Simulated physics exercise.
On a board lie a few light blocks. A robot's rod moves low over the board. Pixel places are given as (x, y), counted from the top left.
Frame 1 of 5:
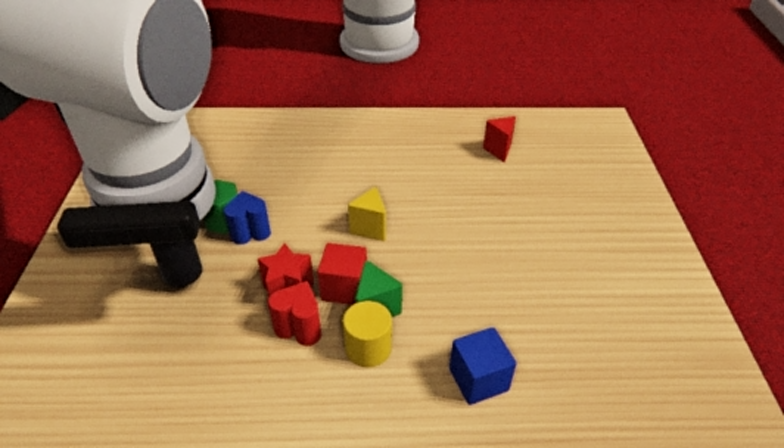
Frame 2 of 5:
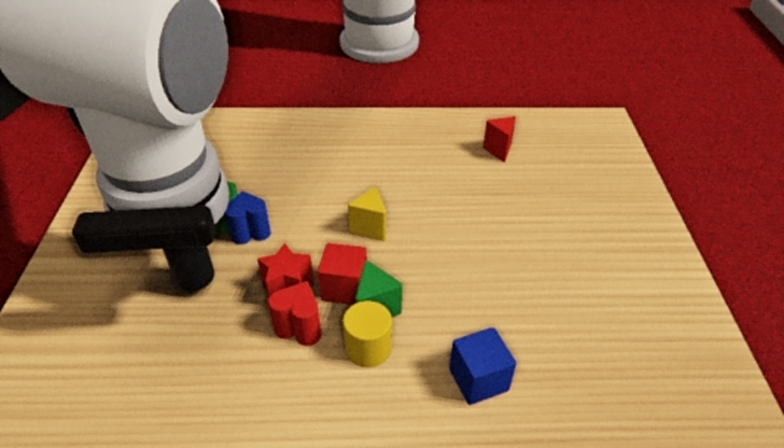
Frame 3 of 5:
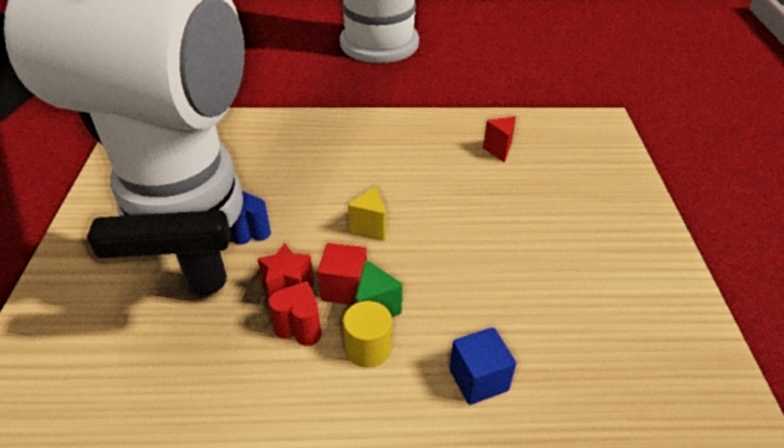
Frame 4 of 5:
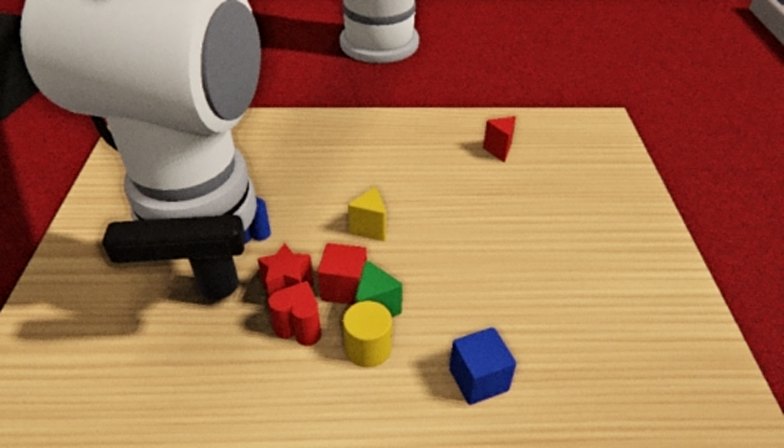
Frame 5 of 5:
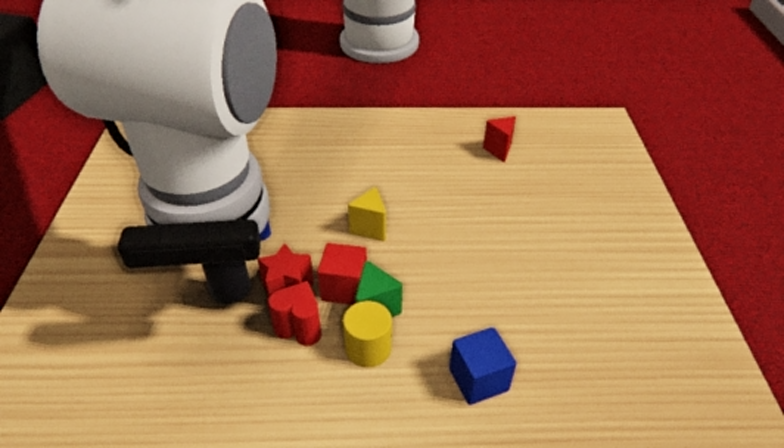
On a wooden board set against a red floor, a white robot arm holds a dark rod low at the left of scattered red, green, blue and yellow blocks. The arm slides slowly rightward, covering the green and blue blocks behind it and drawing close to the red star, while the blocks stay still.
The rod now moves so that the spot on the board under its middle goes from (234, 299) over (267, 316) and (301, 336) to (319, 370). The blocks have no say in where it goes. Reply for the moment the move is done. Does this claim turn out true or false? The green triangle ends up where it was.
It is true.
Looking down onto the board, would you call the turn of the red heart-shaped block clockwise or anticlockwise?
The red heart-shaped block rotates counterclockwise.
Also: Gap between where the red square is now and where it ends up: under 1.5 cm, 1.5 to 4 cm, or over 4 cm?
It moves less than 1.5 cm.
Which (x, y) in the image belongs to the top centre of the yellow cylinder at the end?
Answer: (406, 320).
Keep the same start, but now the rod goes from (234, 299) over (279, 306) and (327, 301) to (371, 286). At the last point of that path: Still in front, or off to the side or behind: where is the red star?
The red star stays in front.
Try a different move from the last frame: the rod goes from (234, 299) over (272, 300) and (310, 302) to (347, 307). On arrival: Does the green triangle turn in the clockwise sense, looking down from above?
Going by the path, yes.
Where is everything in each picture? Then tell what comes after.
Lower end of the rod (183, 273), tops of blocks, red star (284, 262), red heart-shaped block (295, 299), red square (342, 259), yellow cylinder (367, 319), green triangle (375, 281), in the first frame.
Rod (195, 277), blocks as before, in the second frame.
Rod (207, 281), blocks as before, in the third frame.
Rod (219, 285), blocks as before, in the fourth frame.
Rod (231, 289), red star (284, 262), red heart-shaped block (295, 299), red square (342, 259), yellow cylinder (367, 319), green triangle (375, 281), in the fifth frame.
The first path, step by step. One third of the way, rod (266, 307); red star (290, 264), turned 30° anticlockwise; red heart-shaped block (302, 302).
Two thirds of the way, rod (300, 327); red star (294, 266), turned 55° anticlockwise; red heart-shaped block (341, 315), turned 30° anticlockwise; red square (349, 255); yellow cylinder (392, 322).
At the end, rod (318, 361); red star (294, 266), turned 55° anticlockwise; red heart-shaped block (356, 326), turned 80° anticlockwise; red square (349, 255); yellow cylinder (406, 320); green triangle not moved.
